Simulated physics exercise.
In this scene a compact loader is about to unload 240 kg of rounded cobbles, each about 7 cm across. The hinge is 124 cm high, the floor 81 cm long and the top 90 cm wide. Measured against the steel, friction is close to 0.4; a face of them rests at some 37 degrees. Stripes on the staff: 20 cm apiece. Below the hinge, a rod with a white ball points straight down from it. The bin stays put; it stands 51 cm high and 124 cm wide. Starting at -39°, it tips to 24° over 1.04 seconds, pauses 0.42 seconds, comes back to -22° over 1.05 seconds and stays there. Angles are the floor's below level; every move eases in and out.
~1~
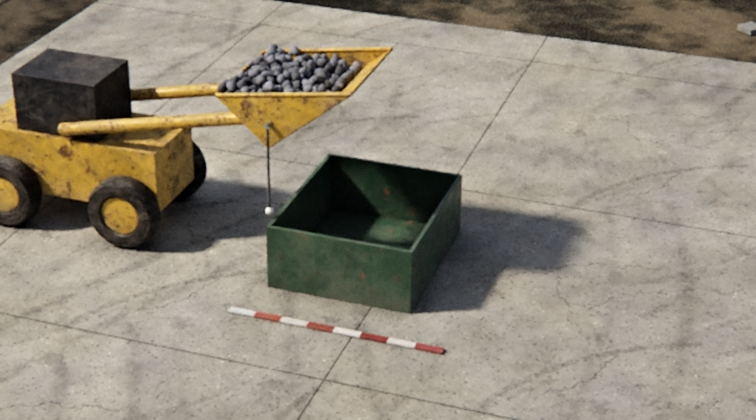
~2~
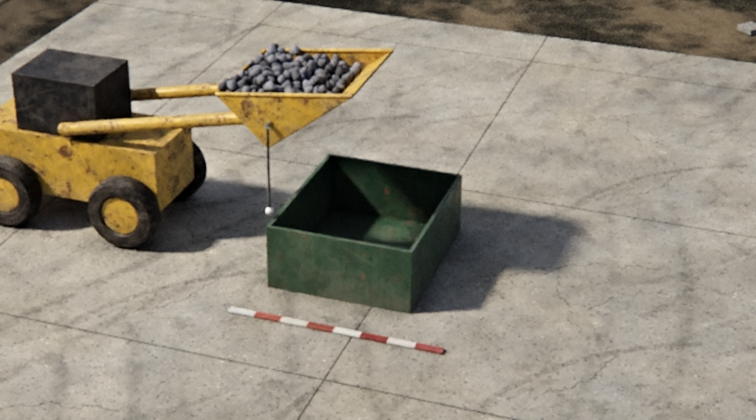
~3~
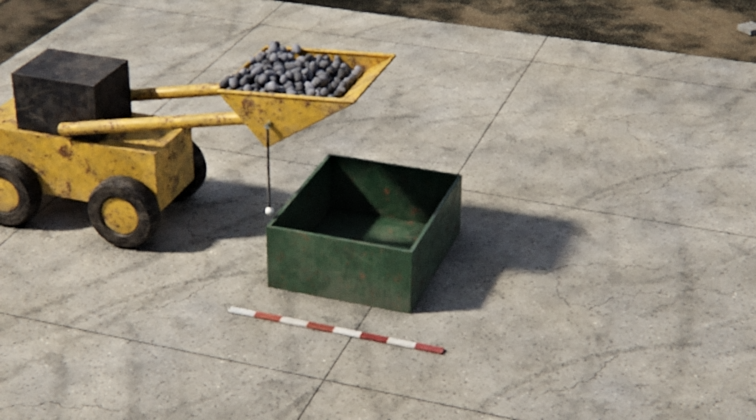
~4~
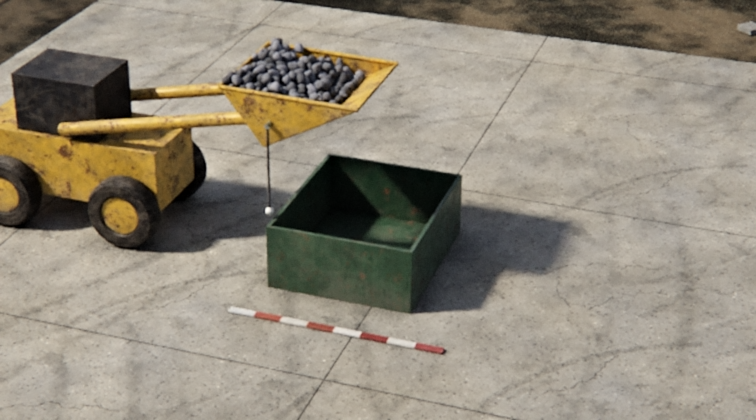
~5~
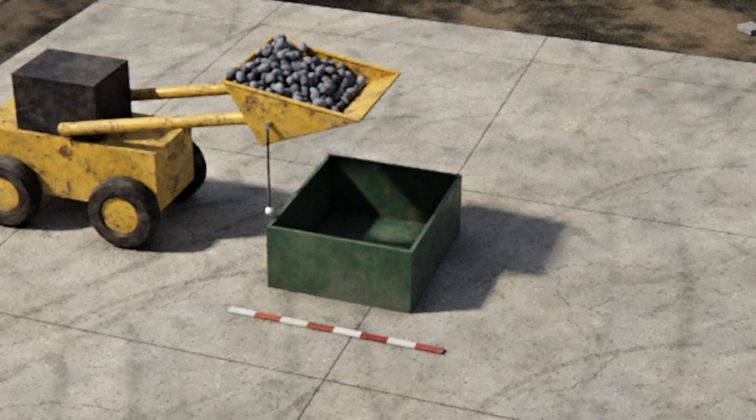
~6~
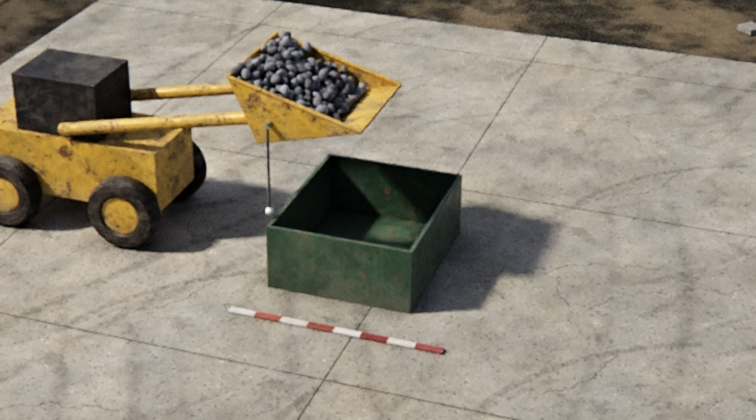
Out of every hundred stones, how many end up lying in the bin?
About 75 in a hundred.
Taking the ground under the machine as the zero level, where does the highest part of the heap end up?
The top ends up around 32 cm above the machine's ground.
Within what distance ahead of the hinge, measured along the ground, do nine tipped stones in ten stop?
Roughly 110 centimetres ahead of it along the ground.
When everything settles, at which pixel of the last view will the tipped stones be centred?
Middle at around (405, 253), I'd say.
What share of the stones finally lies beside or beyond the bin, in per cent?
Something like 5 in a hundred.
A little later the floor is at 14°; 100 % in the bucket; the foremost stones are at (342, 133).
Then the floor is at 24°; 92 % in the bucket, 8 % in the bin; the foremost stones are at (381, 185).
Later still the floor is at -22°; 22 % in the bucket, 74 % in the bin, 4 % beside or beyond the bin; the foremost stones are at (530, 282).
In the end the floor is at -22°; 22 % in the bucket, 74 % in the bin, 4 % beside or beyond the bin; the foremost stones are at (533, 282).
